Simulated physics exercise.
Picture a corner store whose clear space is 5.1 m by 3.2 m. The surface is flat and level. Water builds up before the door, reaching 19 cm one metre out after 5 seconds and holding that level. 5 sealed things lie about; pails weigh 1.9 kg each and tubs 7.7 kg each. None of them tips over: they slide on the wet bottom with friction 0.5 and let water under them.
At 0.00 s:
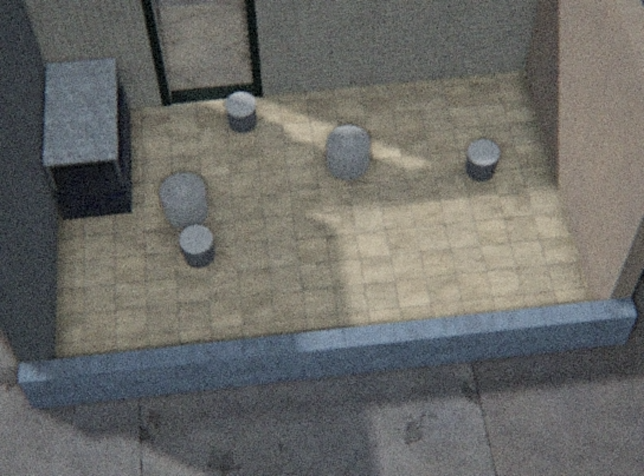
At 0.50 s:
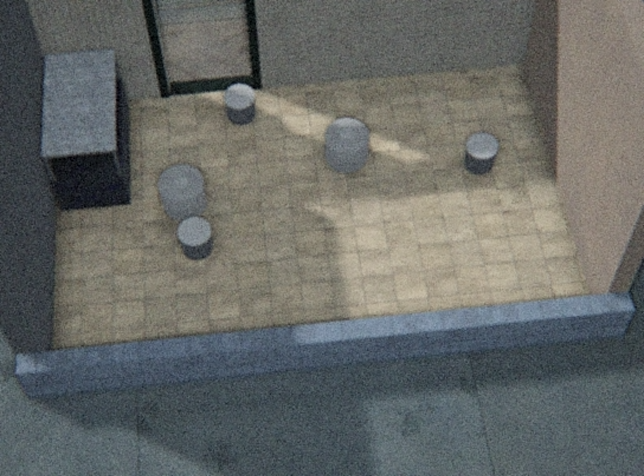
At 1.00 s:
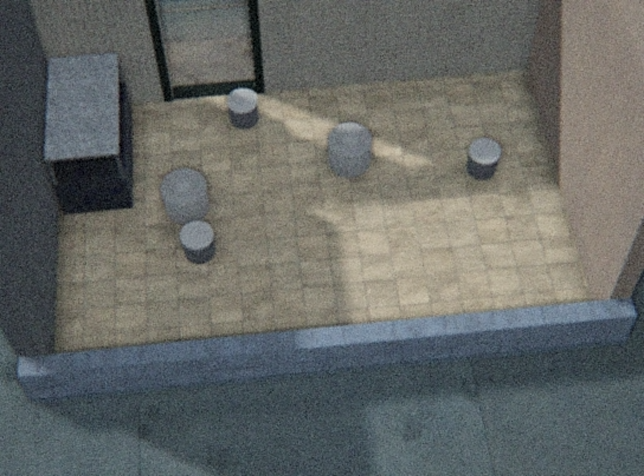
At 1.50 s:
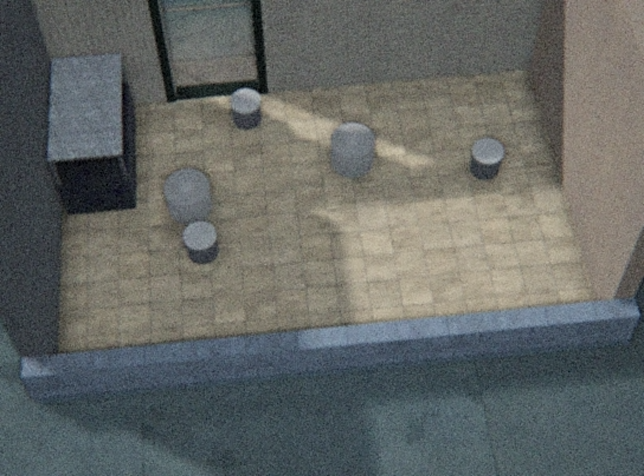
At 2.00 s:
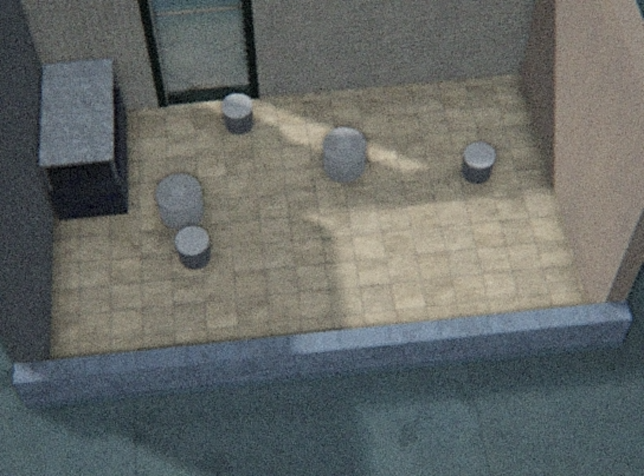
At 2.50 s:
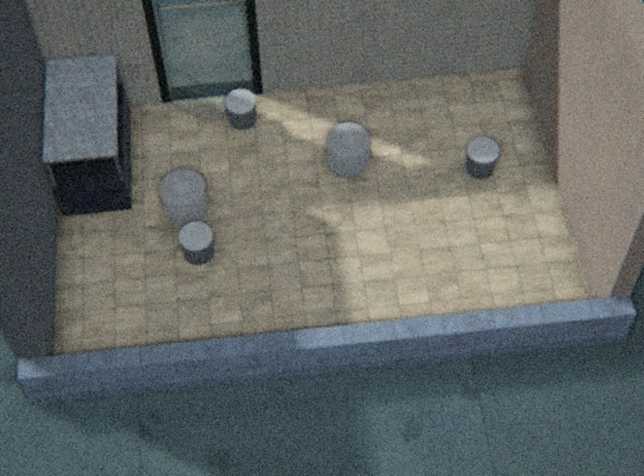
Water spreads over the grey ground in front of the low blue-grey wall, turning it a dull blue-green, then gradually tints the floor inside the doorway at the back. On the tiled floor between, the pails, tubs and dark cabinet stay in place as the view jitters slightly.
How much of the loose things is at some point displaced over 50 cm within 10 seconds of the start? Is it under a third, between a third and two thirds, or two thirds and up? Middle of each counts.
It ends up in the central band.
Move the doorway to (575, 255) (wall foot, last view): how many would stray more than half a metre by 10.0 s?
Result: 1 of them.
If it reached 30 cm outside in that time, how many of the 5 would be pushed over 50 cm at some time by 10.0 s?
4.
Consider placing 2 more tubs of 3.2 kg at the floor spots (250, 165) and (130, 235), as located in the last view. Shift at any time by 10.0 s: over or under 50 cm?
The first: Exceeds it. The second: Exceeds it.
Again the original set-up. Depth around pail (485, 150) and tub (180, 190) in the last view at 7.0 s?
Depth approx. 0 cm / 3 cm.
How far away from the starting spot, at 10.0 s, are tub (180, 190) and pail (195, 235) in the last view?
120 cm and 100 cm respectively.
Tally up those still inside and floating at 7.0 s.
At that instant the tally stands at 1.
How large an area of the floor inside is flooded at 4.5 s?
Roughly 3.5 m2 of it is wet.
After 3.5 s 0 of 5 are over 50 cm from their spots; 0 afloat.
After 4.5 s 1 of 5 are over 50 cm from their spots; 0 afloat.
After 7.0 s 3 of 5 are over 50 cm from their spots; 1 afloat.
After 10.0 s 3 of 5 are over 50 cm from their spots, and 3 have been at some point; 2 afloat.
